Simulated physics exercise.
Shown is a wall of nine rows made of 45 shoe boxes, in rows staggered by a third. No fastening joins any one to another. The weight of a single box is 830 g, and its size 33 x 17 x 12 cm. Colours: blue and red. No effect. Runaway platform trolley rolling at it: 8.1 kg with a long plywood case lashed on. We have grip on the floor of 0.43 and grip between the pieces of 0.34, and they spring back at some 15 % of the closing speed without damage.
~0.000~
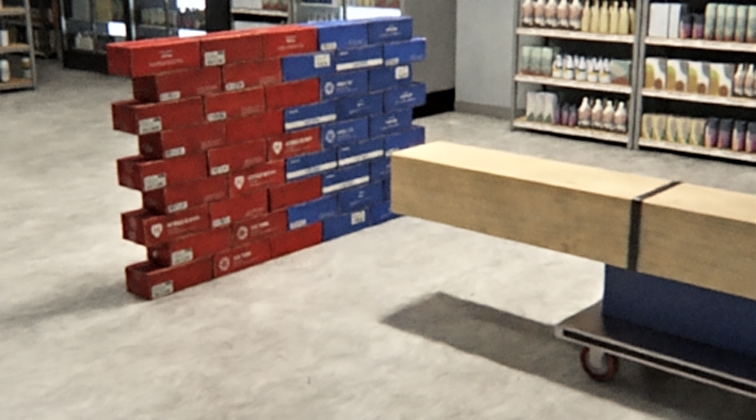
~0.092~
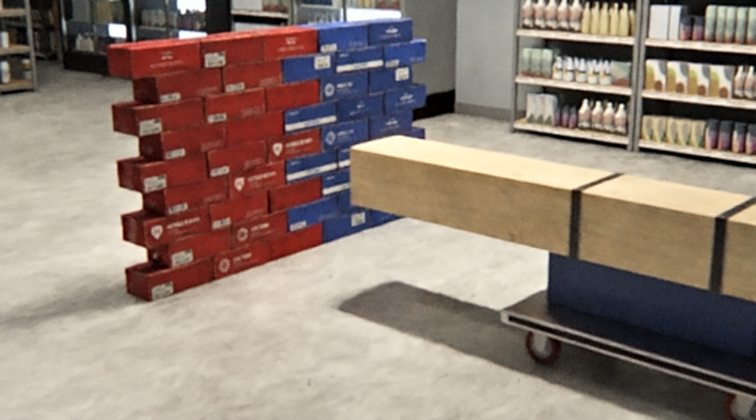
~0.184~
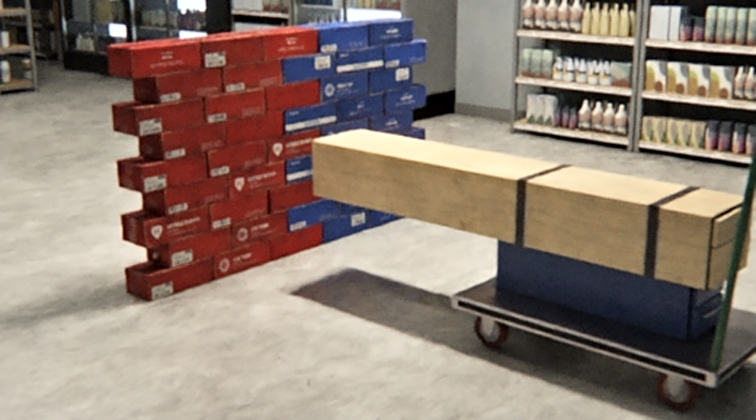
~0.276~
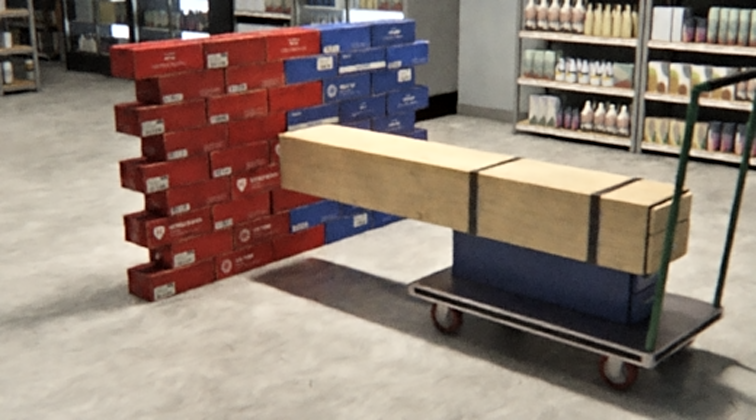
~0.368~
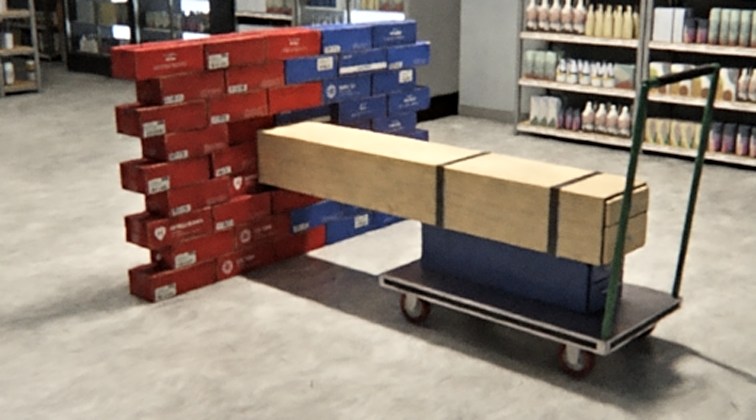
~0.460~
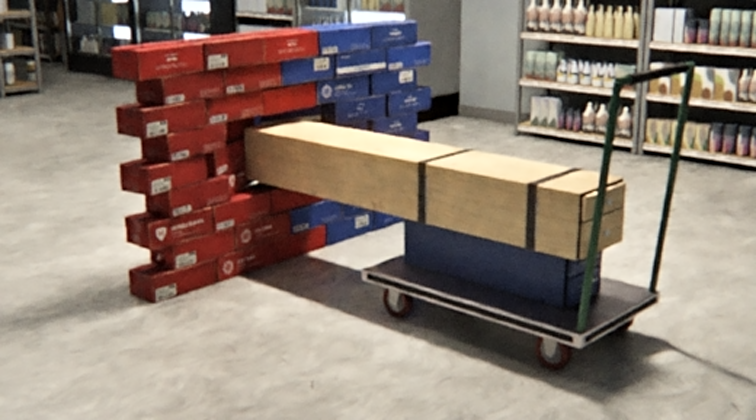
A platform trolley carrying a long wooden box on a blue one rolled left across the floor, and the long box's end pushed into a wall of red and blue boxes, shifting some slightly.
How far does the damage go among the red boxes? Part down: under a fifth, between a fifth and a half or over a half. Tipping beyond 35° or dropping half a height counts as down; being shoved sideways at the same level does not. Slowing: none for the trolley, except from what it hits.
I'd put it at greater than half of them.
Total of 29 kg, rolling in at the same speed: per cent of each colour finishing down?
Down by colour: Red 70, blue 20 per cent.
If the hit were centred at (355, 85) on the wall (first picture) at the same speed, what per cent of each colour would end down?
In that case red 20, blue 50 per cent.
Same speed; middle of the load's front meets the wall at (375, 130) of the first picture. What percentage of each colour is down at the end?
The red ones would be 0 per cent down and the blue ones 50 per cent.
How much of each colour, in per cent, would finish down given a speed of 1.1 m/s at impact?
Then red 0, blue 0 per cent.
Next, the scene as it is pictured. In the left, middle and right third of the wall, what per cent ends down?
Left third 70 percent, middle third 70 percent, right third 40 percent.
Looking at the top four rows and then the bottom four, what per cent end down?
100 % and 20 %.
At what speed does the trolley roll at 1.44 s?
Close to 0.0 m/s at that moment.
Around 0.78 s, load 29 cm past the wall's line, still rolling; 1 of the 23 red boxes down (1 of 45 in all colours); top red box tipped 7°; top blue box tipped 7°.
Around 1.14 s, load 33 cm past the wall's line, still rolling; 7 of the 23 red boxes down (12 of 45 in all colours); top red box tipped 32°, 7 cm lower; top blue box tipped 26°.
Around 1.44 s, load 33 cm past the wall's line, stopped; 15 of the 23 red boxes down (26 of 45 in all colours); top red box tipped 60°, 65 cm lower; top blue box tipped 59°, 42 cm lower.
Around 1.82 s, load 33 cm past the wall's line, stopped; 15 of the 23 red boxes down (26 of 45 in all colours); top red box upside down; top blue box upside down.
Finally (3.6 s), load 33 cm past the wall's line, stopped; 15 of the 23 red boxes down (26 of 45 in all colours); top red box upside down; top blue box on its side. That is 65 per cent. Seen by the last camera, middles, top red box near (31, 205), top blue box near (301, 157).
